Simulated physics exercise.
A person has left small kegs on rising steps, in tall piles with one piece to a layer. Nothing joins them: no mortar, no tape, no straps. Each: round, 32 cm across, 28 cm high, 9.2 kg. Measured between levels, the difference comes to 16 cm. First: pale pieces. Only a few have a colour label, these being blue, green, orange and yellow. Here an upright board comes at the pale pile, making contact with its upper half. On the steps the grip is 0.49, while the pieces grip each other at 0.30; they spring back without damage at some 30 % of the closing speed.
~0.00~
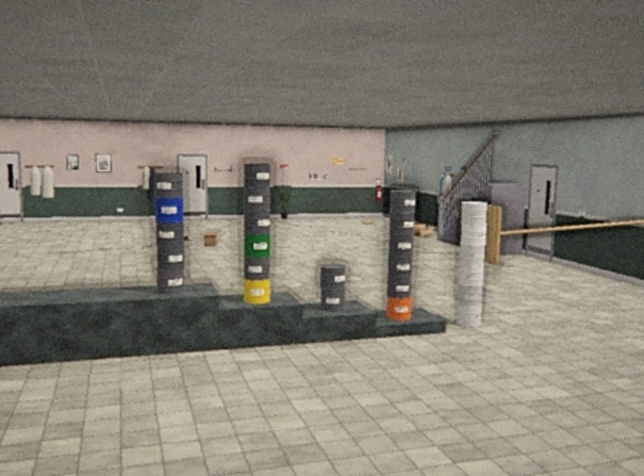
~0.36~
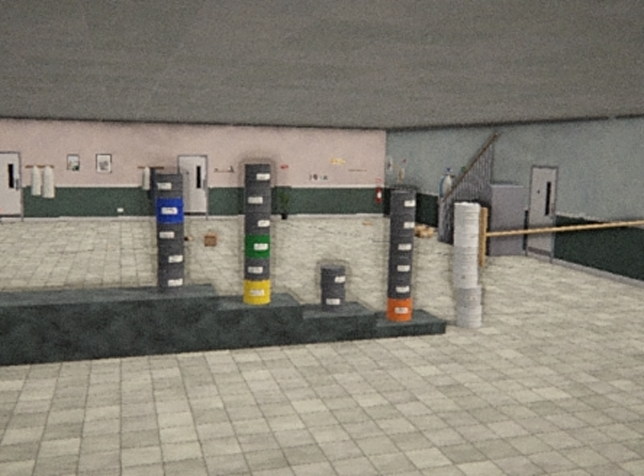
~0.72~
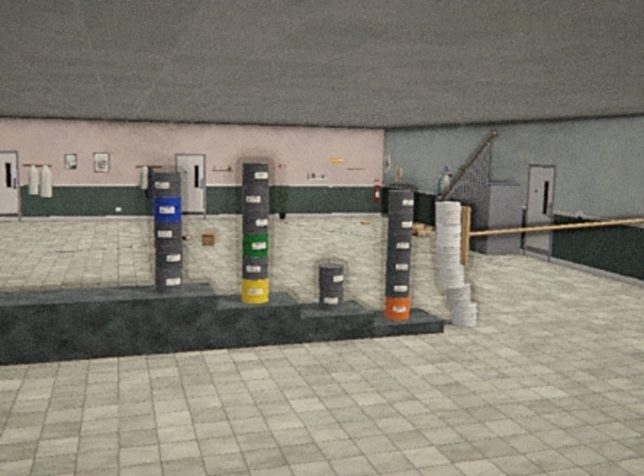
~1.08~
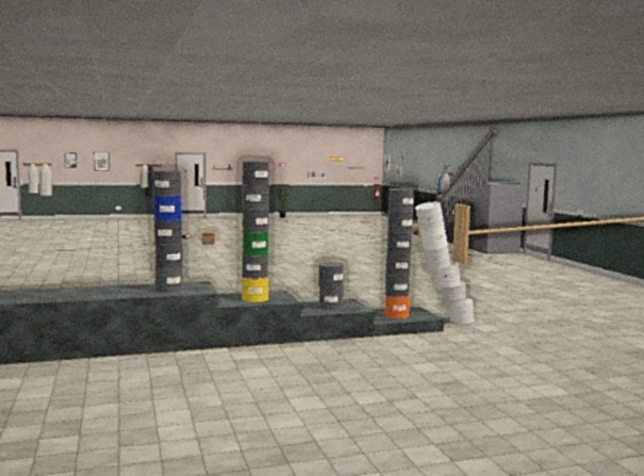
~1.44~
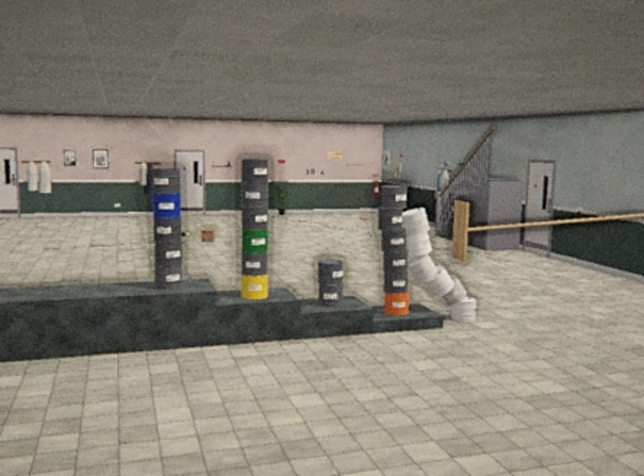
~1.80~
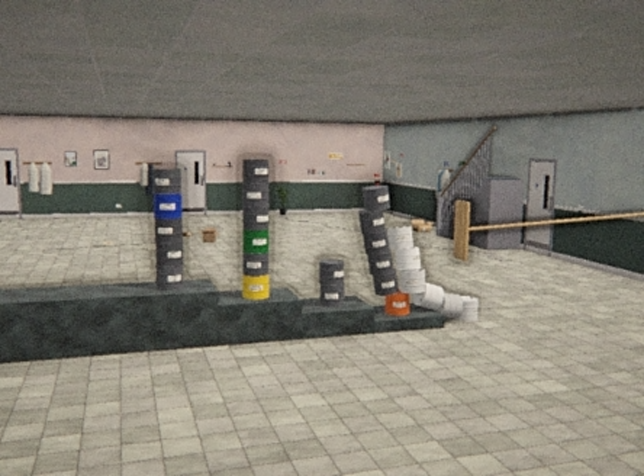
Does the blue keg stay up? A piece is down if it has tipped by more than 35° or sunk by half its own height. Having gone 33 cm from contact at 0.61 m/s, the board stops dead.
Yes.
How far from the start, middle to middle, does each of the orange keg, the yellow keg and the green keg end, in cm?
The orange one ends around 0 cm from its start, the yellow one around 0 cm and the green one around 10 cm.
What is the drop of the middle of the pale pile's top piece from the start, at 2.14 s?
50 cm.
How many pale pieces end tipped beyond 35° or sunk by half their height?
The total comes to 5.
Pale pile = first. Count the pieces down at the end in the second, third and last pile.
Tally - second: 5; third: 1; last: 0.
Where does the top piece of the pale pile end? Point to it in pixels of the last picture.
Roughly at (241, 297).
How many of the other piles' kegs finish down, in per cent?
I'd put it at about 30 percent.
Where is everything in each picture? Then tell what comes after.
In the first frame (pixels give the middle of a visible side), board (500, 228) 12 cm short; blue keg (170, 210); green keg (260, 246); yellow keg (259, 292); none of the others has stirred.
Board (485, 230) 10 cm in; blue keg (171, 211), in the second frame.
Board (468, 229) 32 cm in, top of the pale pile leaning 4°; blue keg (169, 210); none of the others has stirred, in the third frame.
Board (468, 228) 33 cm in, stopped, top of the pale pile leaning 15°; blue keg (169, 208); none of the others has stirred, in the fourth frame.
Board (467, 225) 33 cm in, stopped, top of the pale pile leaning 17°; blue keg (168, 206); movement in 4 of them, in the fifth frame.
Board (468, 224) 33 cm in, stopped, top of the pale pile leaning 10°; blue keg (169, 206); orange keg (401, 305); green keg (258, 242); steepest lean 10°, the keg at (380, 243); movement in 5 of them, in the sixth frame.
After 2.14 s, 5 of the pale pile down; 5 of the 19 other kegs down; blue keg unmoved.
After 2.66 s, 5 of the pale pile down; 6 of the 19 other kegs down; blue keg unmoved; green keg 10 cm from its place.
After 3.80 s, 5 of the pale pile down; 6 of the 19 other kegs down; blue keg unmoved; orange keg 40 mm from its place.
In the end (4.6 s), 5 of the pale pile down; 6 of the 19 other kegs down; blue keg unmoved; orange keg 41 mm from its place; yellow keg unmoved. From the last view, middles, blue keg near (168, 205), orange keg near (401, 302).
